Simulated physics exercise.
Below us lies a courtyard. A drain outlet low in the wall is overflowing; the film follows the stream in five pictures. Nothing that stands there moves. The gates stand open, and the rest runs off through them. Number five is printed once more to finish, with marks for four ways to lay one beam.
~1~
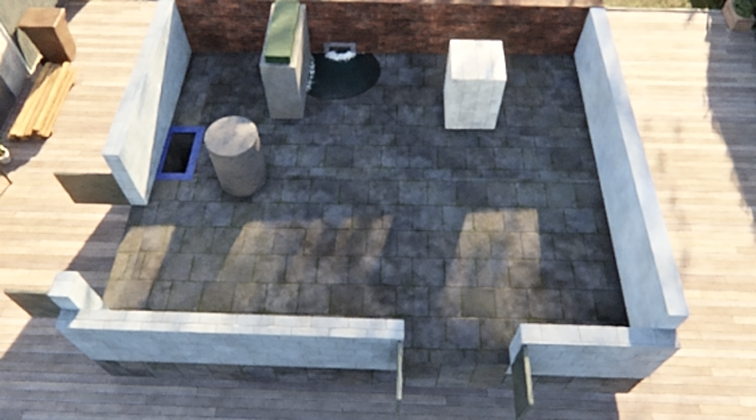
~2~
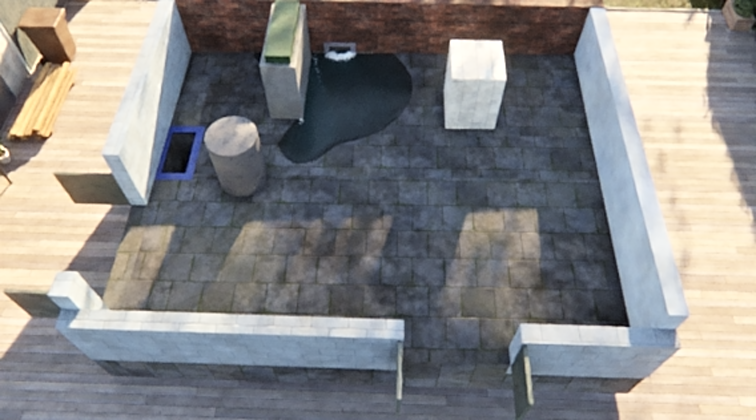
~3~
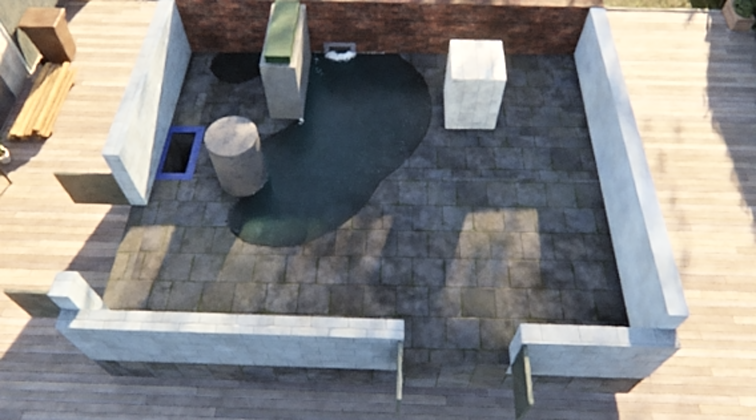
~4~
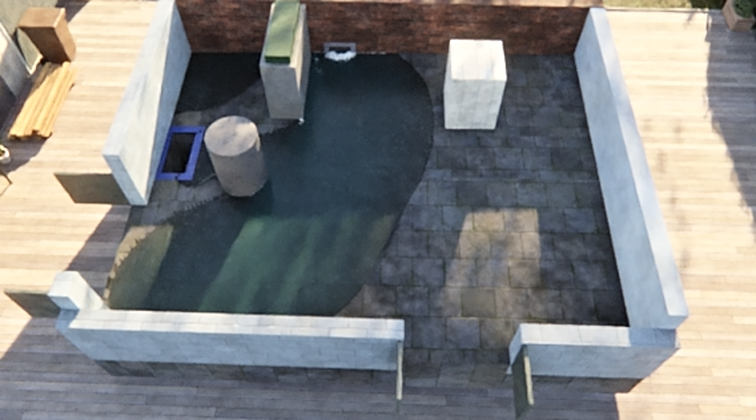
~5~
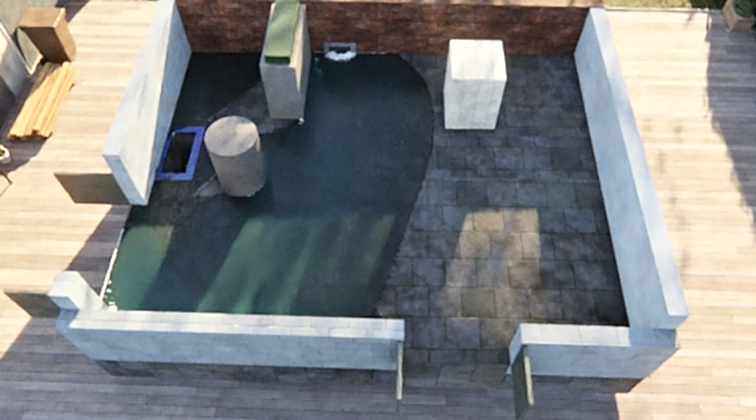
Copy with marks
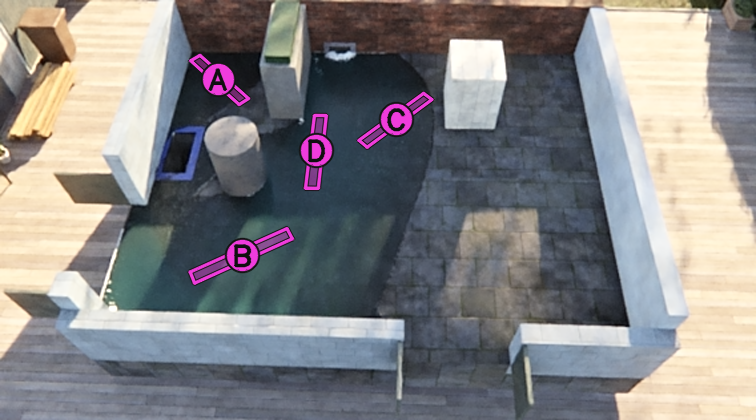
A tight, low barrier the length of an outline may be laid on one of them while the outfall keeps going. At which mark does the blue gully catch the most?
C beats the others.
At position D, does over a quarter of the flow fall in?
No, it does not.
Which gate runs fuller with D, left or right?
The left gate.
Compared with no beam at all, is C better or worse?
It is better.
On the marked copy, A from (195, 58) to (243, 101); B from (192, 277) to (289, 233); C from (363, 143) to (427, 96); D from (311, 188) to (320, 115).
For position A, about 9 % of the stream runs into the blue gully, about 91 % out by the gates.
For position B, about 9 % of the stream runs into the blue gully, about 91 % out by the gates.
For position C, about 17 % of the stream runs into the blue gully, about 83 % out by the gates.
For position D, about 11 % of the stream runs into the blue gully, about 89 % out by the gates.
